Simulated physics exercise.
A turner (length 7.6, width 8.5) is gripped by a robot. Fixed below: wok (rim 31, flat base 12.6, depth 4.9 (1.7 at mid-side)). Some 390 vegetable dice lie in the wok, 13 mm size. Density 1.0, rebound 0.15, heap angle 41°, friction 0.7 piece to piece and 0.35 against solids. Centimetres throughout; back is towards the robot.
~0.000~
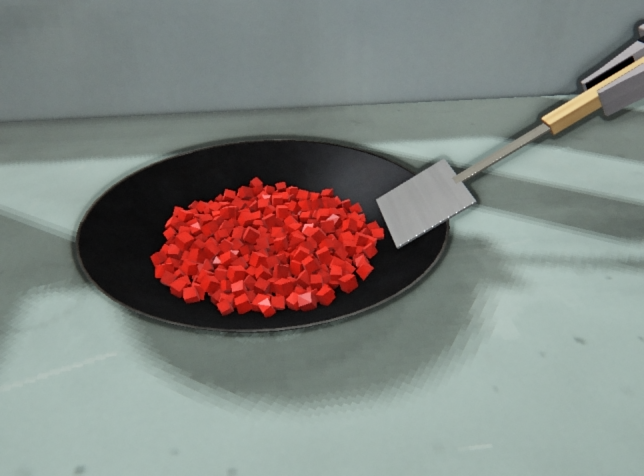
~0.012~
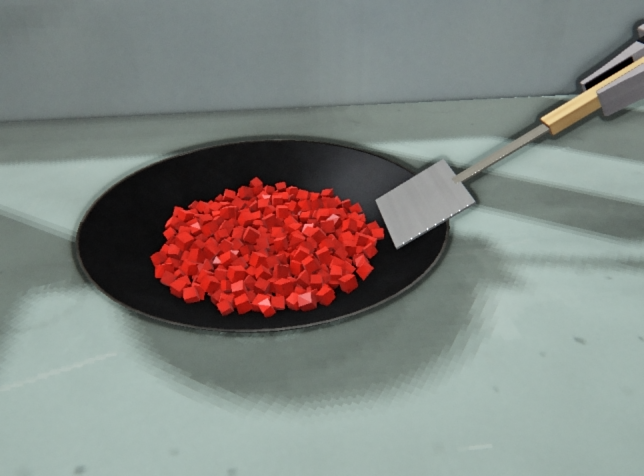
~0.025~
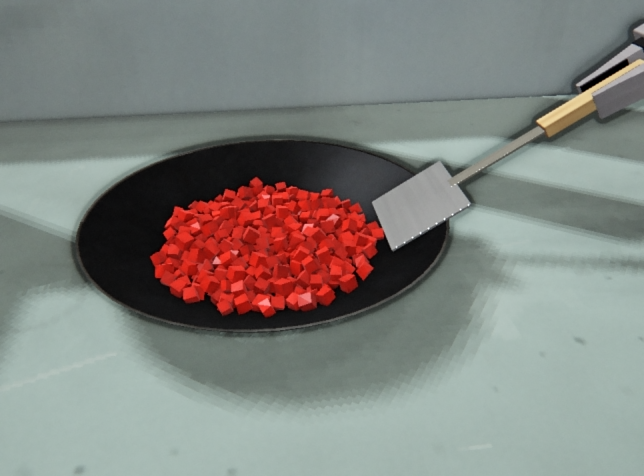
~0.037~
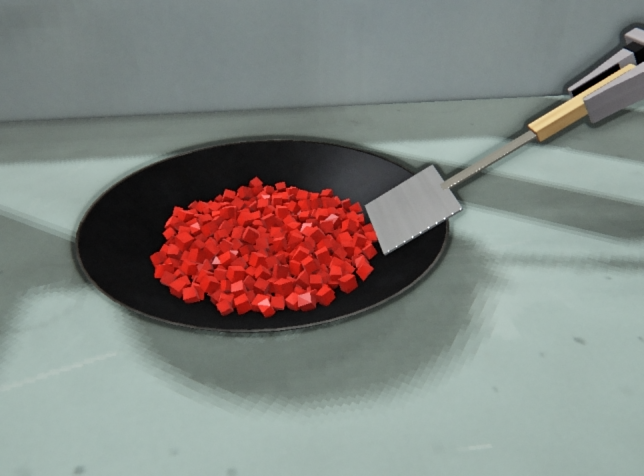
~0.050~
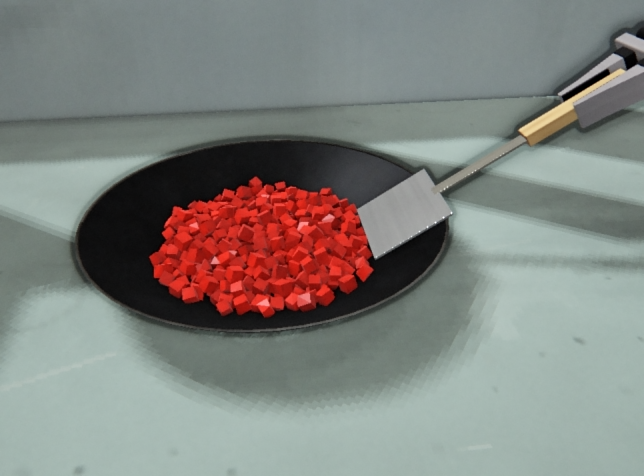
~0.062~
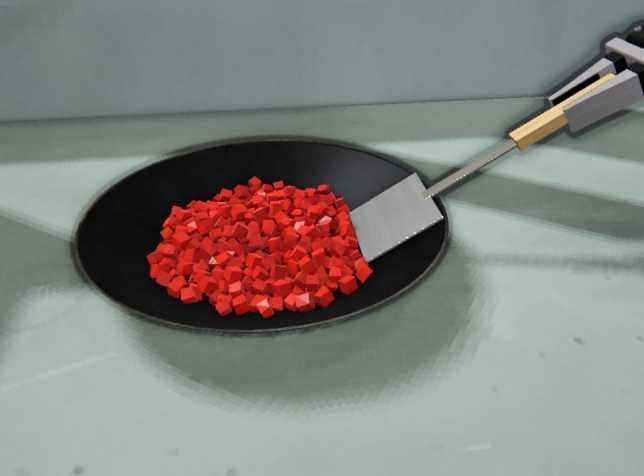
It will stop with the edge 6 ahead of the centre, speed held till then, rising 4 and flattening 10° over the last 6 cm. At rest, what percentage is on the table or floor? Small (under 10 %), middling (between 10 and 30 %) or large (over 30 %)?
Answer: Small; under 10 % of the vegetable dice finish on the table or floor.
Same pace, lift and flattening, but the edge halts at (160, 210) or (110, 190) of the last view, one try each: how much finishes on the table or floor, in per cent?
About 25 and 40 per cent.
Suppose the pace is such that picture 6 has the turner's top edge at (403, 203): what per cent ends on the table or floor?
About 20 per cent.
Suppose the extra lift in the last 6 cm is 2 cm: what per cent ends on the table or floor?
Some 10 per cent.
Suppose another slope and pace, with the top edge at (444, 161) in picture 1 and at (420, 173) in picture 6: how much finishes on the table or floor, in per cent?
About 5 per cent.
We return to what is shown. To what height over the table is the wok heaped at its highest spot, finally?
Roughly 7.0 cm.
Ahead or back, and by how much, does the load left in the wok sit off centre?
Roughly 6.0 cm ahead.
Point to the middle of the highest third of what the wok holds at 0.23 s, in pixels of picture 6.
Around (146, 226).
After 0.15 s, sloping 32°, highest piece 5 above the table; 388 in the wok.
After 0.23 s, sloping 28°, highest piece 7 above the table; 385 in the wok, 3 on the blade or in flight.
After 0.47 s, sloping 22°, highest piece 6 above the table; 368 in the wok, 19 on the table or floor, 1 on the blade or in flight.
After 1.52 s, sloping 22°, highest piece 6 above the table; 368 in the wok, 20 on the table or floor.
At rest, 368 in the wok, 20 on the table or floor. That is 5 % on the table or floor.
